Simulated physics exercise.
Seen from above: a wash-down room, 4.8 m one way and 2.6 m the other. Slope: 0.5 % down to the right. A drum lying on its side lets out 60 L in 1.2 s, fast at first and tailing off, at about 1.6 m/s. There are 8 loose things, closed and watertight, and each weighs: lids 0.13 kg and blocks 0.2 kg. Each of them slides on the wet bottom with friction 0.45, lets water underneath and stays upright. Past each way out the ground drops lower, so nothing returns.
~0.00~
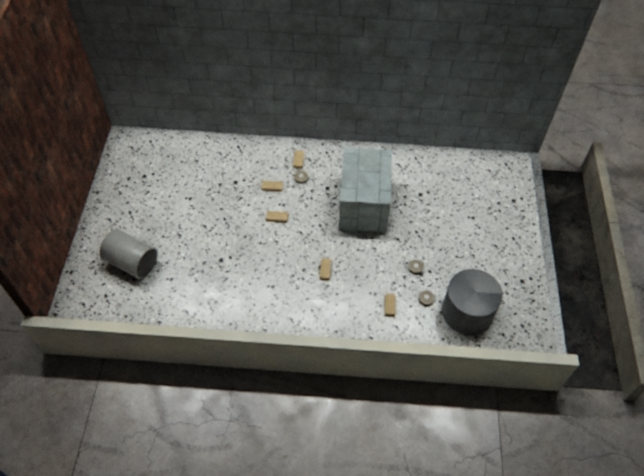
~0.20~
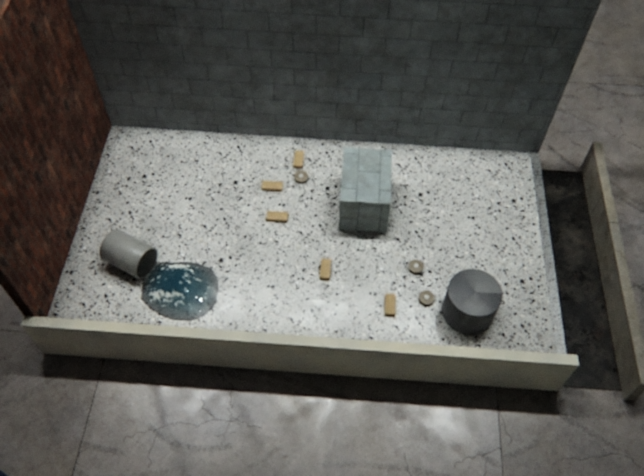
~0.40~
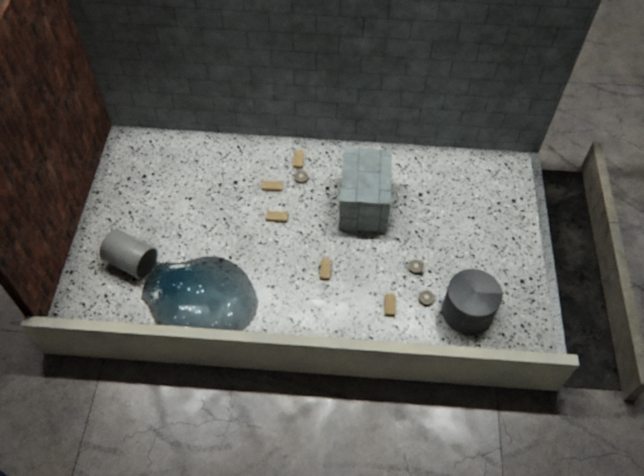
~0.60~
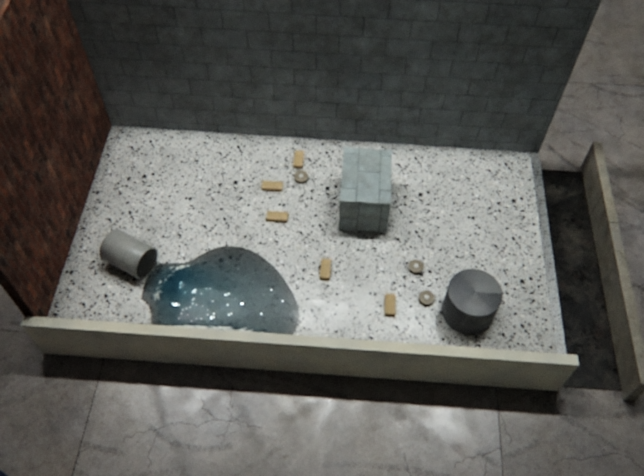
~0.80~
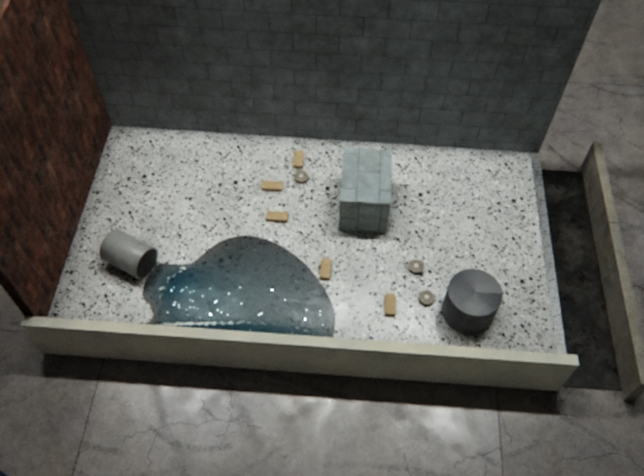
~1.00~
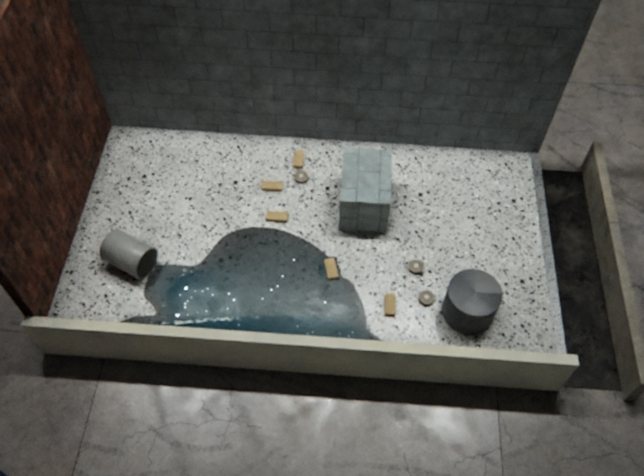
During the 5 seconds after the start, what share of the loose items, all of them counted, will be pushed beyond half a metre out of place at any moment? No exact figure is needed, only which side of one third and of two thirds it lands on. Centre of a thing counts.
It lands between the two marks, from one to two thirds.
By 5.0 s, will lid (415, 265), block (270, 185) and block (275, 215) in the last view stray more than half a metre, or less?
Beyond the mark, within the mark, within the mark.
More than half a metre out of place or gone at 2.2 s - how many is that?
By that time the total stands at 3.
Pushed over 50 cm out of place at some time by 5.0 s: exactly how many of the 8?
That makes 4.
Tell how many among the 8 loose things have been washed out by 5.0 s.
The count is 3.
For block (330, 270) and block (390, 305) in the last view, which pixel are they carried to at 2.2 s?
They should sit about (430, 244) and (464, 271) in the last view.
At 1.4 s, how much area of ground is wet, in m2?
Some 3.0 m2 of it.
After 1.4 s 0 of 8 are over 50 cm from their spots; 0 afloat.
After 2.2 s 3 of 8 are over 50 cm from their spots; 1 afloat.
After 3.5 s 4 of 8 are over 50 cm from their spots; 1 afloat.
After 5.0 s 4 of 8 are over 50 cm from their spots, and 4 have been at some point; 0 afloat.
